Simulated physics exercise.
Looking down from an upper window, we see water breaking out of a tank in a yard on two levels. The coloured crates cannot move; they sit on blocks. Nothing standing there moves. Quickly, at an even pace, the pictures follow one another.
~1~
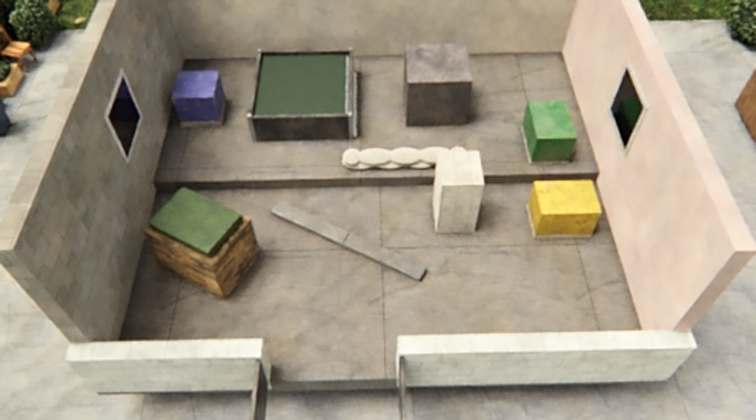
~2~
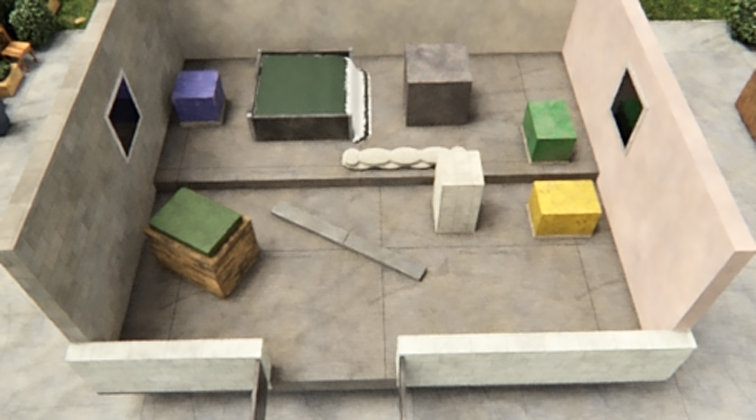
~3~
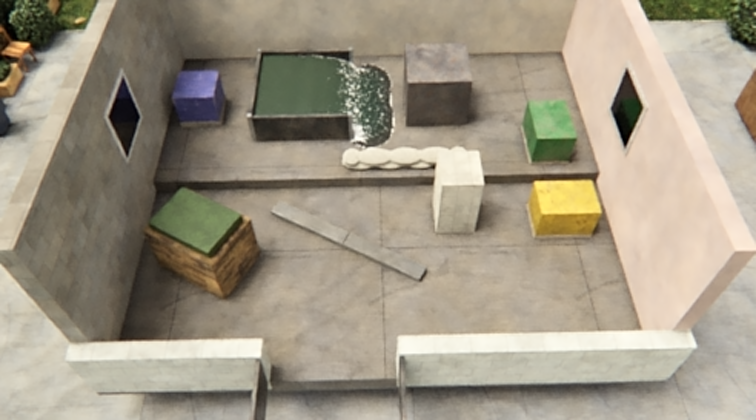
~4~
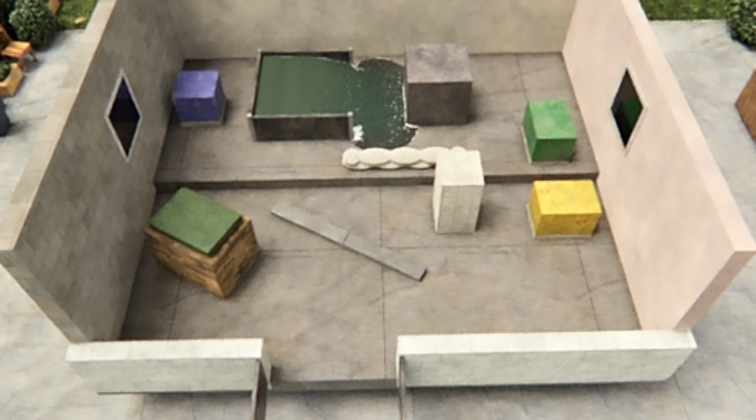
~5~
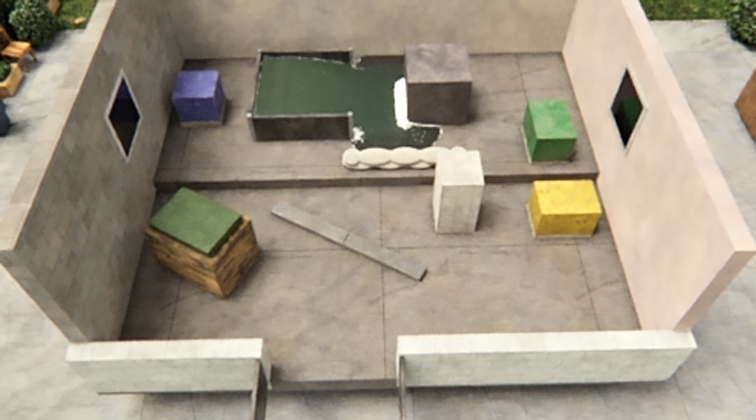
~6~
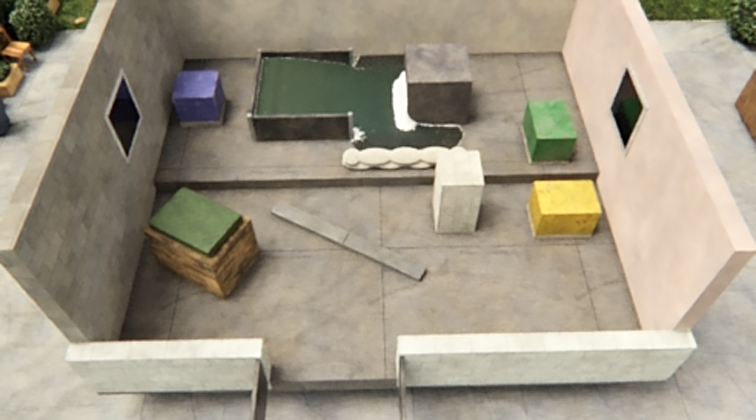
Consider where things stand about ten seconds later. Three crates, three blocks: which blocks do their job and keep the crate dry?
In the end the yellow crate is caught by the water, the green crate is caught by the water, the blue crate is safe from the water.
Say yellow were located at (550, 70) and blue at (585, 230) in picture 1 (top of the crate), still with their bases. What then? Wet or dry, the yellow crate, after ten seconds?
As for the yellow crate, it is dampened.
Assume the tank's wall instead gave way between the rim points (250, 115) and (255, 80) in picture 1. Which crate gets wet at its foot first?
That would be the crate marked blue.
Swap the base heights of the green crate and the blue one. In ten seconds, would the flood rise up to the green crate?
Green: Flooded.
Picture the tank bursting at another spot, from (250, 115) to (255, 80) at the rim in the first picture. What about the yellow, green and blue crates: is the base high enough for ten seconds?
Yellow crate is not reached; green crate is not reached; blue crate is reached.
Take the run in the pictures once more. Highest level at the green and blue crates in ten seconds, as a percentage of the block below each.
Peak levels: Approx. 310 % then 50 %.
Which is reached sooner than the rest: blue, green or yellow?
The answer is the green crate.
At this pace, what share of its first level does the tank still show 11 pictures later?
About 30 per cent.
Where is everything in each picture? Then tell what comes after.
The open tank at (303, 85) is whole and still, in the first frame.
The front is at (360, 139), out from the gap at (350, 97), in the second frame.
The front is at (372, 68), out from the gap at (350, 98), in the third frame.
The front is at (399, 146), out from the gap at (350, 99), in the fourth frame.
Water pours out at (350, 99) and has run to a hidden place, in the fifth frame.
The front is at a hidden place, out from the gap at (350, 99), in the sixth frame.
A moment on, water covers 15 % of the floor; the yellow crate not reached, the green crate water round its plinth, the blue crate not reached.
Next, water covers 25 % of the floor; the yellow crate water round its plinth, the green crate water round its plinth, the blue crate not reached.
Then, water covers 35 % of the floor; the yellow crate water round its plinth, the green crate water round its plinth, the blue crate not reached.
Later, water covers 55 % of the floor; the yellow crate water round its plinth, the green crate water round its plinth, the blue crate water round its plinth.
In the end, water covers 80 % of the floor; the yellow crate was topped, the green crate was topped, the blue crate stayed above the water.
